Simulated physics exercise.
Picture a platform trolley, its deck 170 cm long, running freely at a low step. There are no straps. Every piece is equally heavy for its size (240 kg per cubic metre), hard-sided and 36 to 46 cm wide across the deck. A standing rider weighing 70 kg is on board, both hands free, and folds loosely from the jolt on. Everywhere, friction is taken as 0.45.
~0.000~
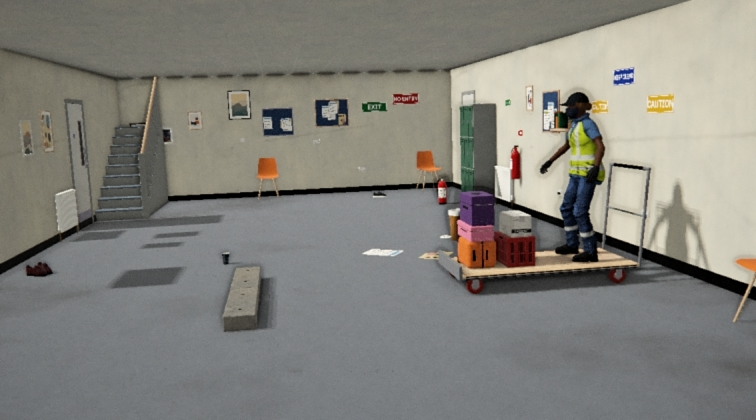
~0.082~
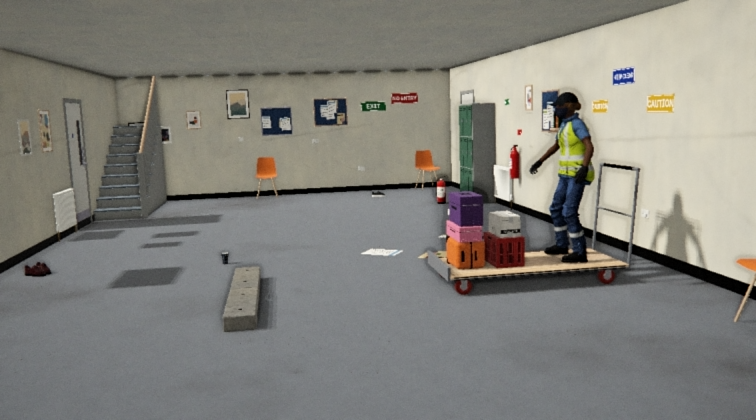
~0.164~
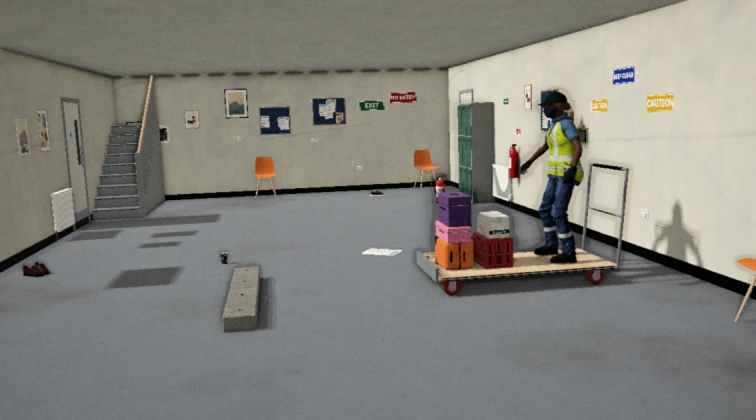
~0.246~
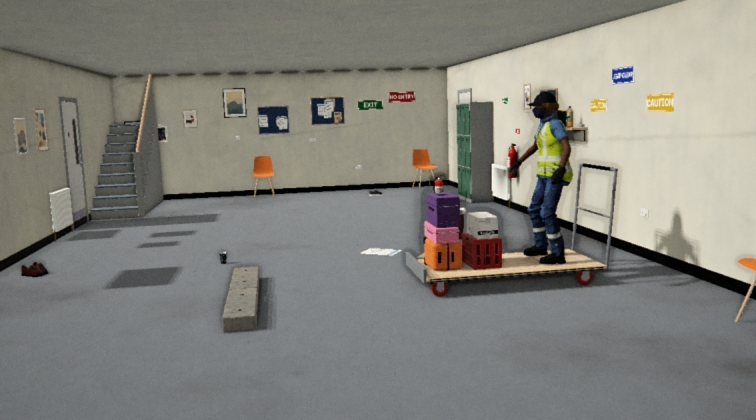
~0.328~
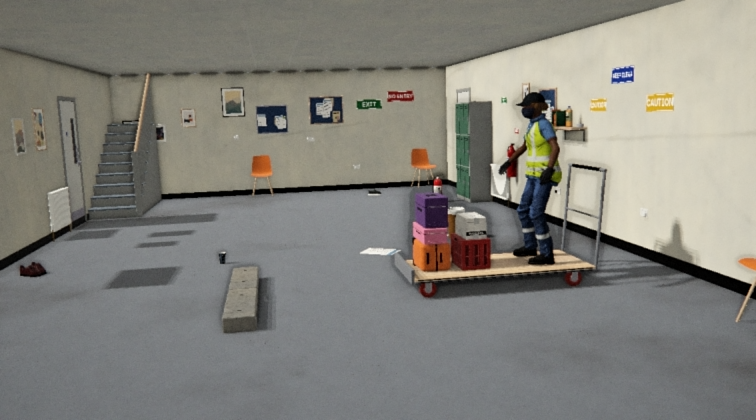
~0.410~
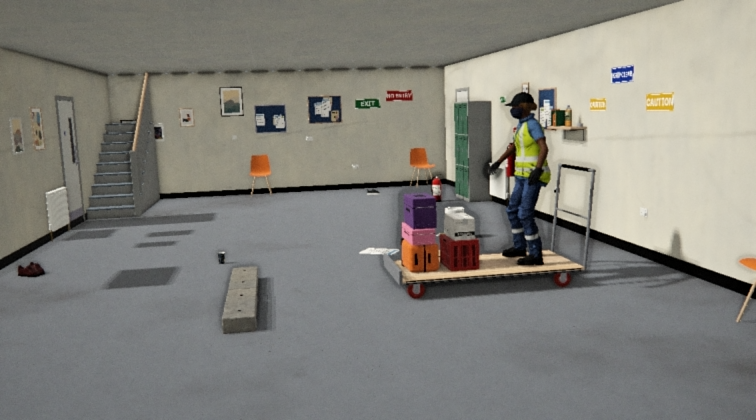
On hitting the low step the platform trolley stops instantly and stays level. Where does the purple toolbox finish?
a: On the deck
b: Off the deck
Option b: Off the deck.
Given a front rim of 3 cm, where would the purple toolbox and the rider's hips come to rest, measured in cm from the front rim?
Rest positions from the front rim: Purple 40 cm past; hips 100 cm behind.
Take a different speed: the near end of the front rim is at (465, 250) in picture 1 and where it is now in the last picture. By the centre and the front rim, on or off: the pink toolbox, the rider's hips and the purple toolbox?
Then the pink one is no longer aboard, the hips are still in place and the purple one is no longer aboard.
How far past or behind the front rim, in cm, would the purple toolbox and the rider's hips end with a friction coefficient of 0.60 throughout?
The purple item would end 40 cm past the front rim, and the hips 110 cm behind it.
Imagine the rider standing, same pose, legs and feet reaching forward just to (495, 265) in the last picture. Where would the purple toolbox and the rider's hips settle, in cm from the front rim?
Result: Purple 40 cm beyond the rim; hips 100 cm short of it.
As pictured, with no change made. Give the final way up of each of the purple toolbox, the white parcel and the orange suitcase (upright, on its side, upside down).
Purple on its side, white upright, orange upright.
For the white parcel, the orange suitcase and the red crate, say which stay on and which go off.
End state - white: Stays put, orange: Stays put, red: Stays put.
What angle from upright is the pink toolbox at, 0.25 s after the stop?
Its tilt is about 10°.
Impact comes at 1.40 s.
After 1.95 s the purple toolbox is 10 cm past the rim, tilted 35°, near (231, 225) in the last picture's view.
After 2.40 s the purple toolbox is 41 cm past the rim, tilted 90°, near (200, 294) in the last picture's view.
When all is still (5.4 s), past the rim, purple toolbox and pink toolbox; behind it, orange suitcase, white parcel, red crate and the rider's hips.
